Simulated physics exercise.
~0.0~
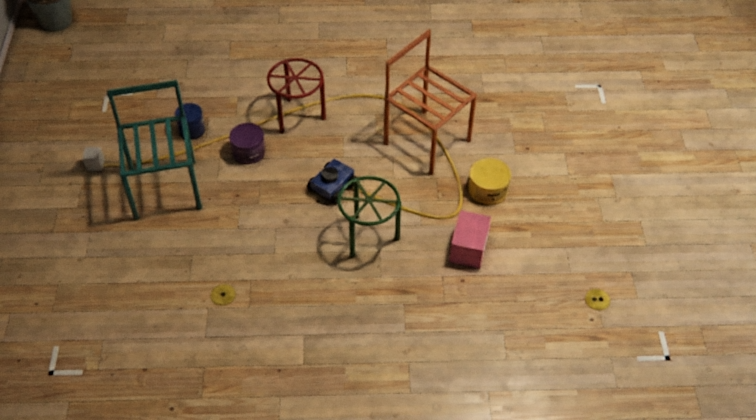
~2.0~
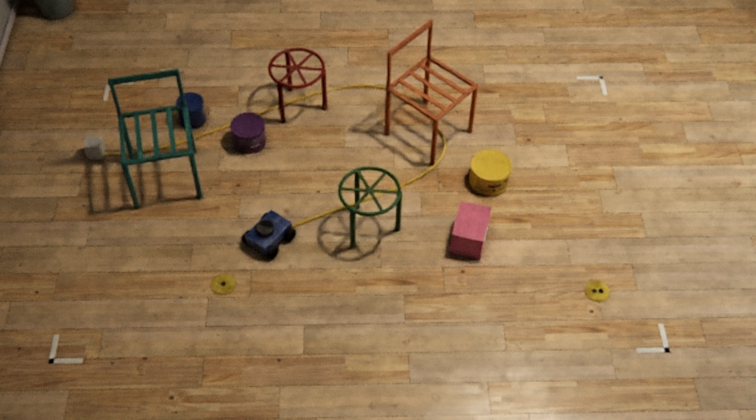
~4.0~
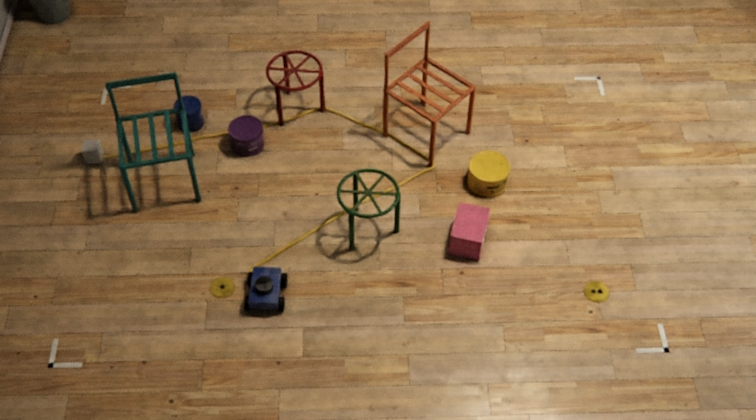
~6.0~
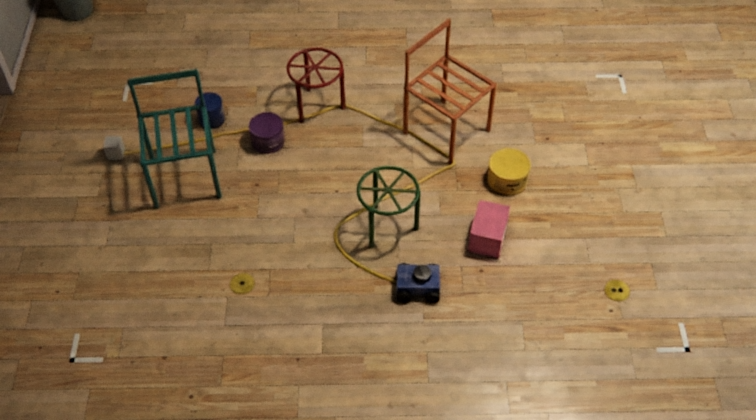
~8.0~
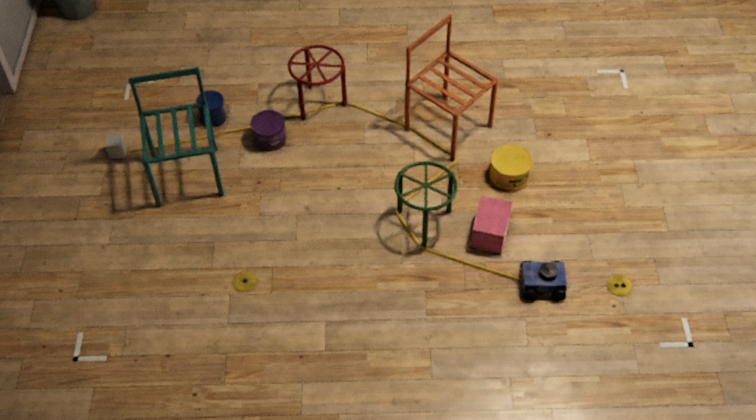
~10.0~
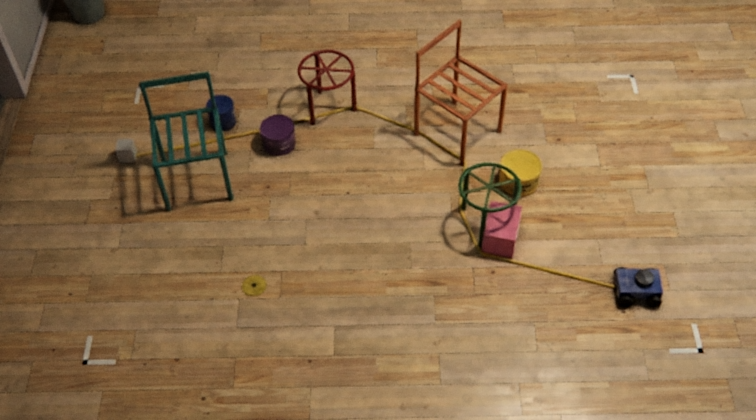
A small blue cart trailing a yellow lead moves across a pale wooden floor, seen from high above. A teal chair stands at left by blue and purple tubs, a red stool and an orange chair stand at the back, and a green stool, a yellow bin and a pink carton stand nearer the middle. The cart rolls left and down to the first yellow mark, then turns right and drives along the front toward the second. The lead bends around the green stool and drags it right. The cart ends at far right, the stool beside the pink carton.
